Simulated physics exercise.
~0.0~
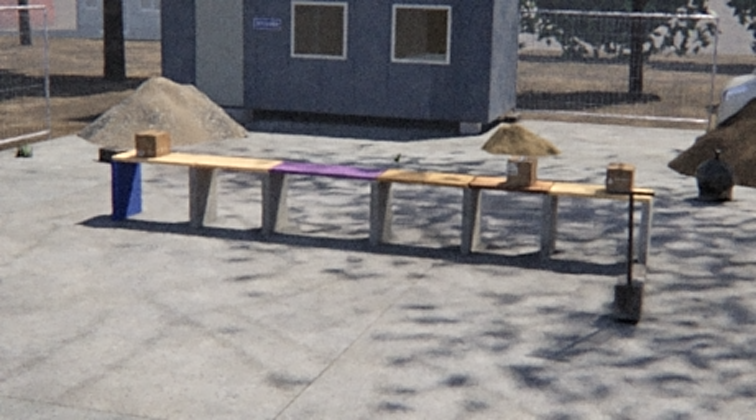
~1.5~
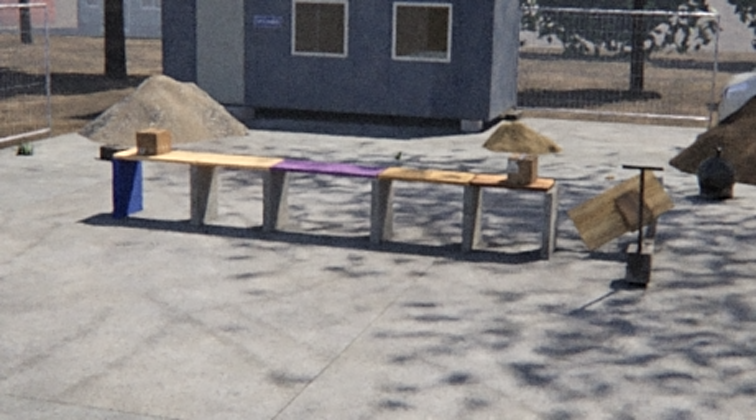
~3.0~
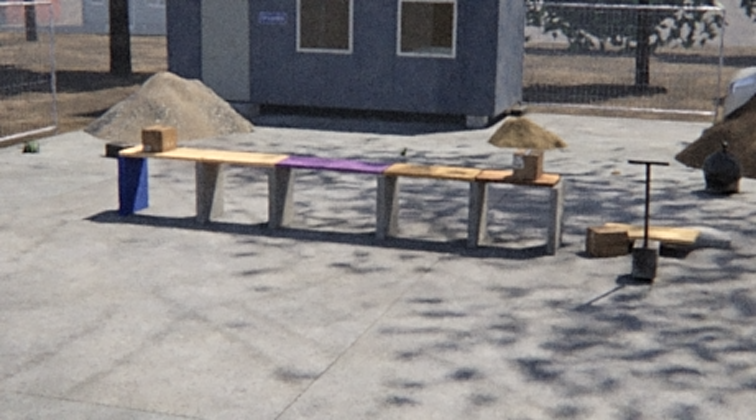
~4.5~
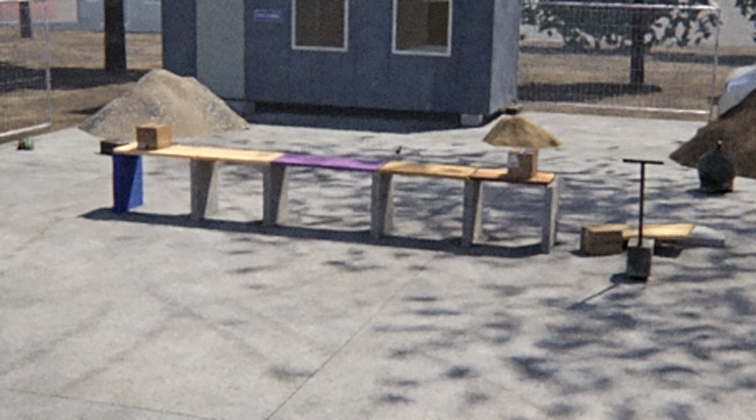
A long low rack loses its right end board, upright and box, the rest standing.
